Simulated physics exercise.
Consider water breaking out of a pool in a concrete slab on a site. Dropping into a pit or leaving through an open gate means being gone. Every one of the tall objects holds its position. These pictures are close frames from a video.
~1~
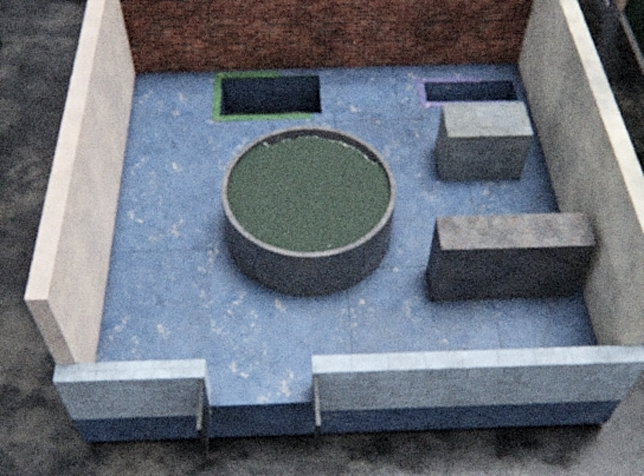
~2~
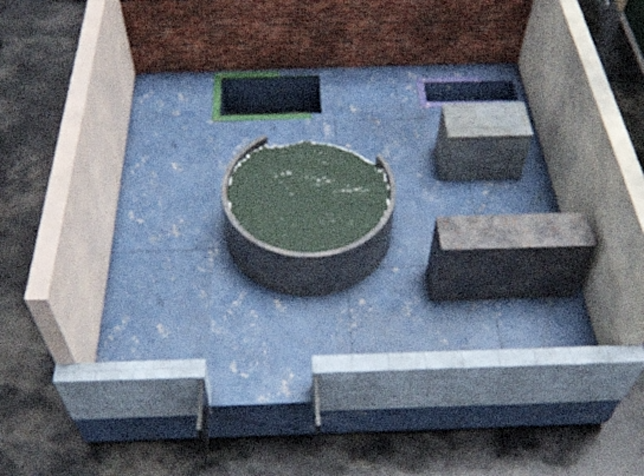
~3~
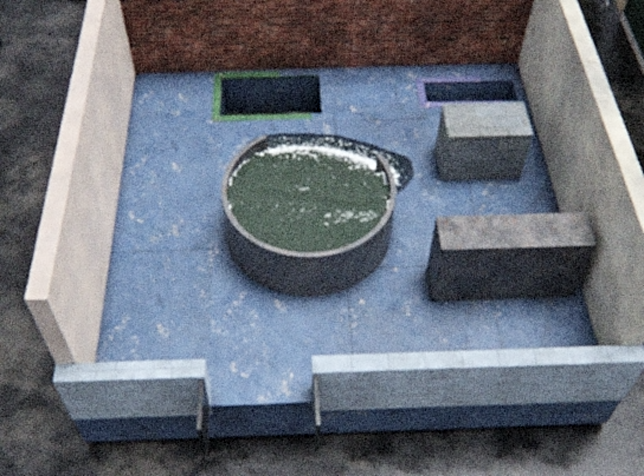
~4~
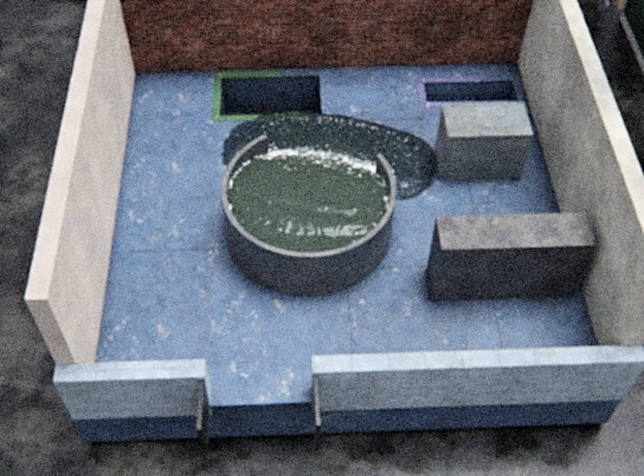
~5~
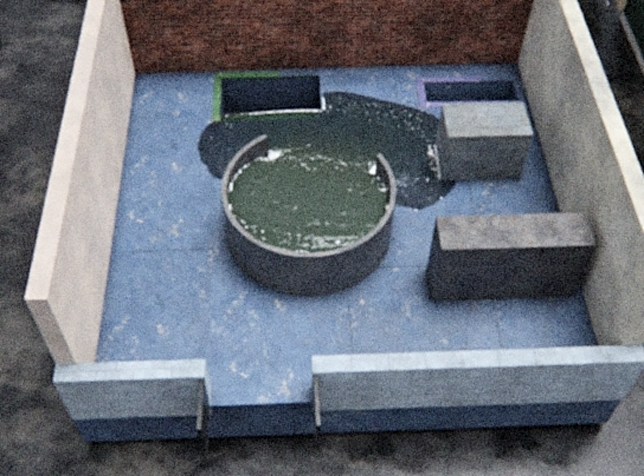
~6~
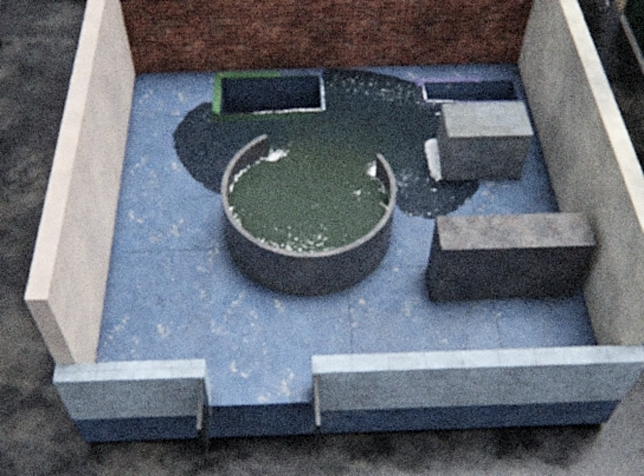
On a walled blue concrete slab with two pits and two gray blocks, the far side of a round pool opened, and dark green water poured out, spreading around the nearer block and back toward the brick wall.
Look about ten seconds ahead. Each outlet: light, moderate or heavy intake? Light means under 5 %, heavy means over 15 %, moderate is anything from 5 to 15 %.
Intake - gate: Light, green pit: Heavy, blue pit: Heavy.
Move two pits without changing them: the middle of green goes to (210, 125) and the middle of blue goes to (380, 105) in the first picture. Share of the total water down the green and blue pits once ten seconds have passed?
Roughly: Green pit 20 %, blue pit 50 %.
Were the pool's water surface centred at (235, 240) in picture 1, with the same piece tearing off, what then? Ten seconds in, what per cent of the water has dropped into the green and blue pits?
Shares - green: 50 in a hundred; blue: 20 in a hundred.
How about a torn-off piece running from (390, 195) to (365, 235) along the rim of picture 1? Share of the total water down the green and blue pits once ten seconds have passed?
Shares: Green at 4 percent, blue at 15 percent.
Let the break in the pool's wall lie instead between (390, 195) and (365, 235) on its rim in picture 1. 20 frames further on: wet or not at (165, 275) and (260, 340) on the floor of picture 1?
The first would be drenched and the second drenched.
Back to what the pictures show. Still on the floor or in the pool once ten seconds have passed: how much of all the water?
My reckoning gives about 18 %.
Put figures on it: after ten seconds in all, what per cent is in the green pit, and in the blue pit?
Close to 48 in a hundred and 34 in a hundred, in that order.
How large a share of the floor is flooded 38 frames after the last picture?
Roughly 50 %.
A moment on, water covers 30 % of the floor; the gate 0 %, the green pit 12 %, the blue pit 3 %.
Next, water covers 35 % of the floor; the gate 0 %, the green pit 22 %, the blue pit 10 %.
Then, water covers 40 % of the floor; the gate 0 %, the green pit 32 %, the blue pit 22 %.
Later, water covers 50 % of the floor; the gate 0 %, the green pit 42 %, the blue pit 31 %.
In the end, water covers 45 % of the floor; the gate 0 %, the green pit 47 %, the blue pit 35 %.
